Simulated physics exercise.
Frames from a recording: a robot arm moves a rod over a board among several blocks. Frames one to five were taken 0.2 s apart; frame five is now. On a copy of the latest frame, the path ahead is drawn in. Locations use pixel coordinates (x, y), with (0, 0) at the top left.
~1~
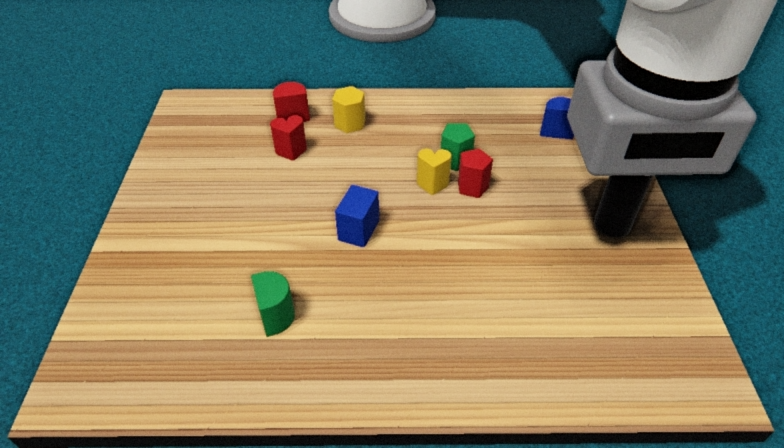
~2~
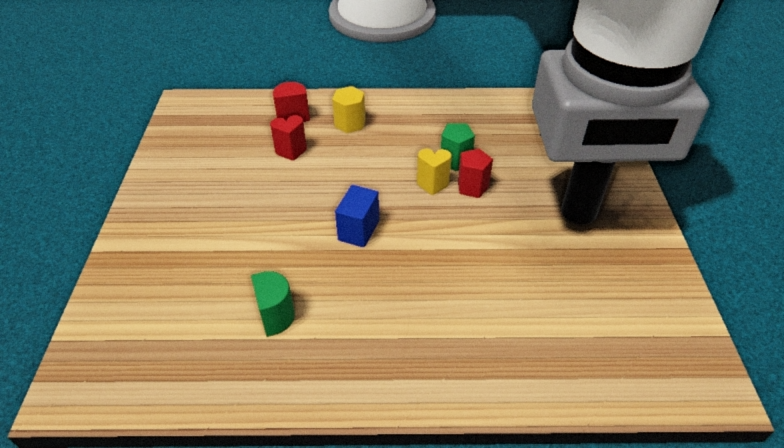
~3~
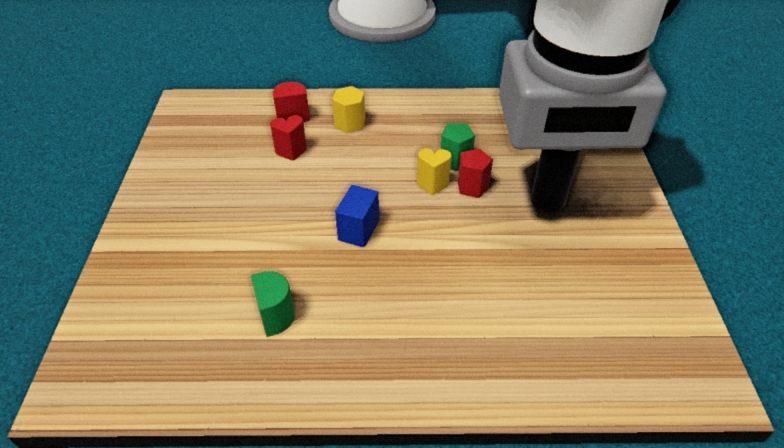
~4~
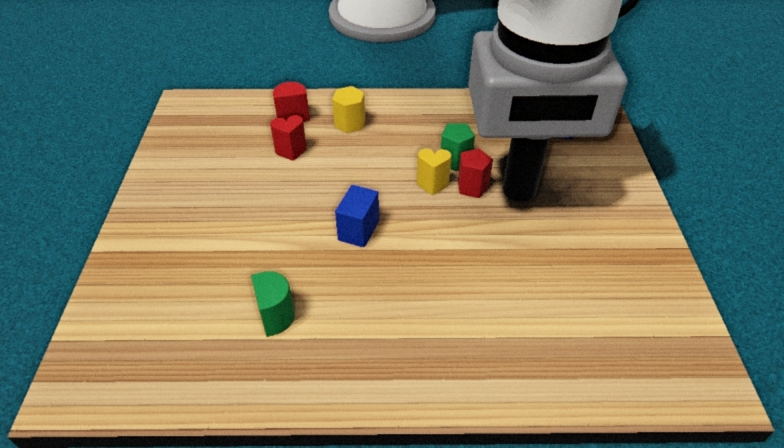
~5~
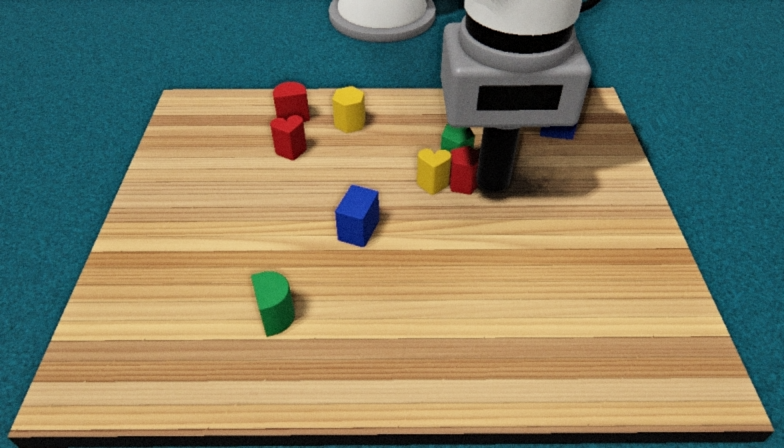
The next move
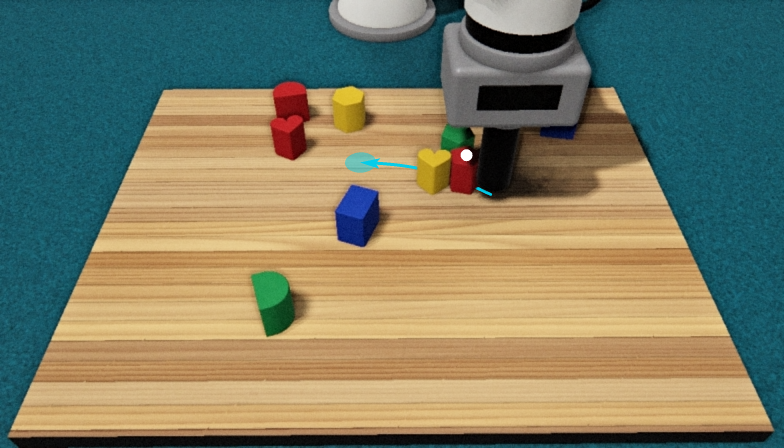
A robot arm moves its black rod left across the board and nudges the red pentagon.
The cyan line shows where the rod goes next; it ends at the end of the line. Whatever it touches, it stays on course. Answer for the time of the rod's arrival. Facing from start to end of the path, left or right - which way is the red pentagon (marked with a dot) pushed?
It's going to go right.
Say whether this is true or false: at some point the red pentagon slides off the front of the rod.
That claim is true.
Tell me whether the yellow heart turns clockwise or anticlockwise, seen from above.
It turns counter-clockwise.
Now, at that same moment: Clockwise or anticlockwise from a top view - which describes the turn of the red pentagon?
The block turns clockwise.
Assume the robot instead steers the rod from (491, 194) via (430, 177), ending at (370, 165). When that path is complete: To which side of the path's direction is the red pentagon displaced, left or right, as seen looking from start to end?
It heads right.
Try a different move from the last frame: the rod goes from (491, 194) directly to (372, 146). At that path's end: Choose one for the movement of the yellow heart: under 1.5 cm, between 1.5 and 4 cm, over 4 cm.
Its displacement is between 1.5 and 4 cm.
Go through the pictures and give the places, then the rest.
In the first picture, rod tip (612, 226); block tops, yellow hexagonal block (348, 95); yellow heart (435, 156); green pentagon (458, 132); red pentagon (476, 158).
In the second picture, rod (578, 214); blocks unchanged.
In the third picture, rod (547, 203); blocks unchanged.
In the fourth picture, rod (519, 192); blocks unchanged.
In the fifth picture, rod (493, 182); yellow hexagonal block (348, 95); yellow heart (435, 156); green pentagon (458, 132); red pentagon (467, 155).
Path on the board, from (491, 194) through (449, 177) and (406, 166) to (361, 162); the dot is on the red pentagon.
What follows on the original path. One third of the way, rod (449, 164); yellow heart (405, 152), turned 90° anticlockwise; green pentagon (450, 125), turned 50° clockwise; red pentagon (424, 138).
Two thirds of the way, rod (406, 154); yellow heart (395, 154); green pentagon (450, 125), turned 50° clockwise; red pentagon (382, 126), turned 15° clockwise.
At the end, rod (360, 150); yellow hexagonal block in place; yellow heart (394, 154), turned 130° anticlockwise; green pentagon (450, 125), turned 50° clockwise; red pentagon (354, 116), turned 50° clockwise.
